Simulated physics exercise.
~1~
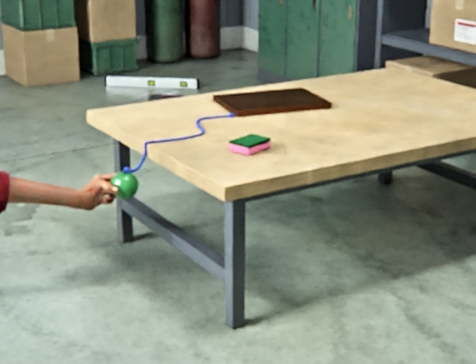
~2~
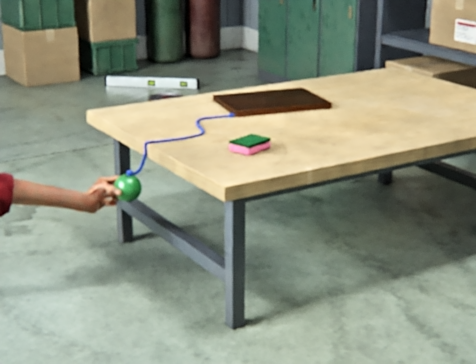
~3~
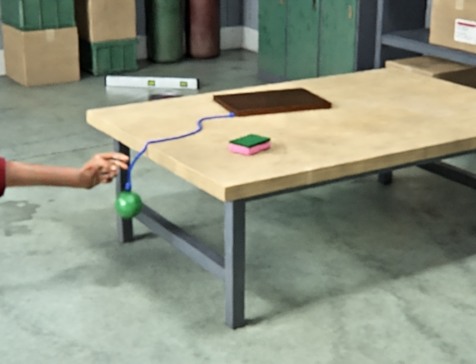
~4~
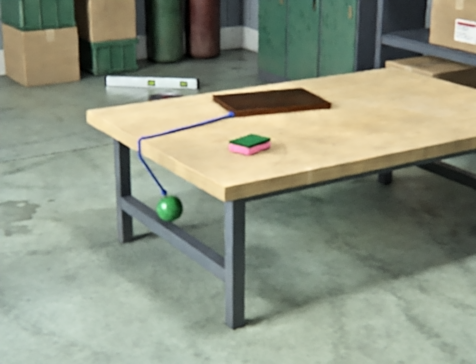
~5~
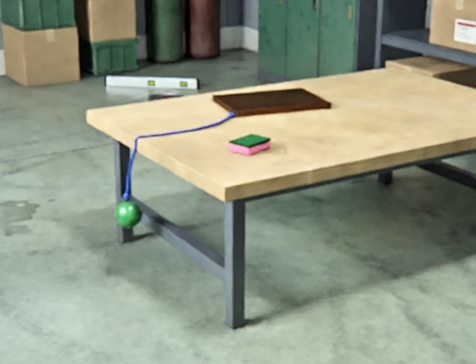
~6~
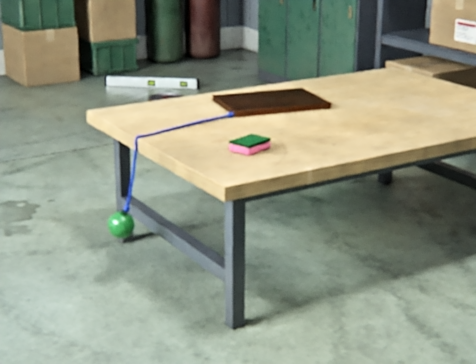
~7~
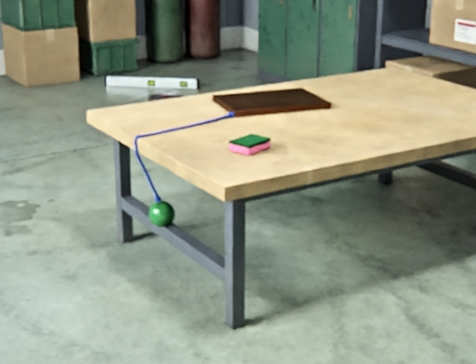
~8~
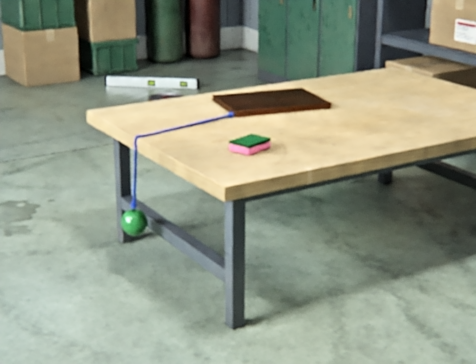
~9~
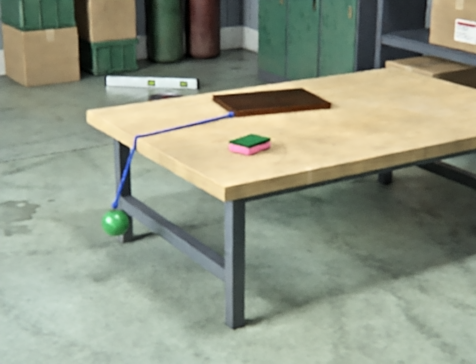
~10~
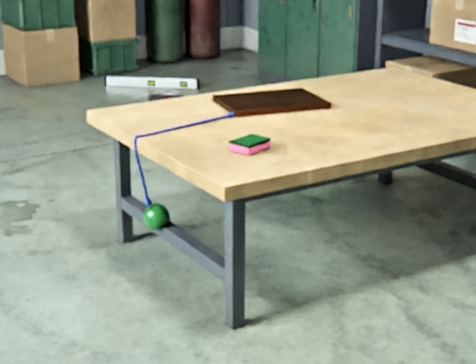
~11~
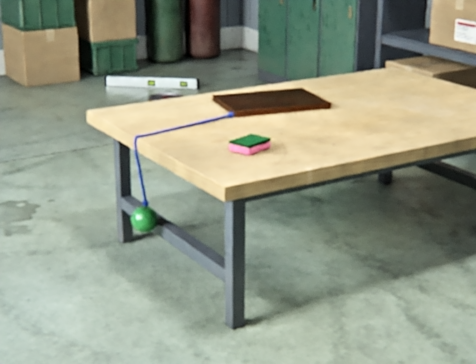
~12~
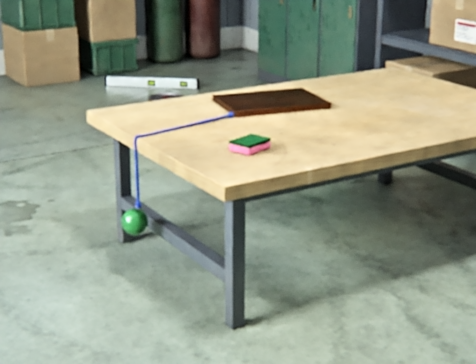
In a workshop, a hand holds a green apple on a blue cord beyond a workbench's left end and lets go; the apple drops slightly, swings back and forth, and ends up dangling above the floor, while the dark flat laptop and sponge stay still on top.
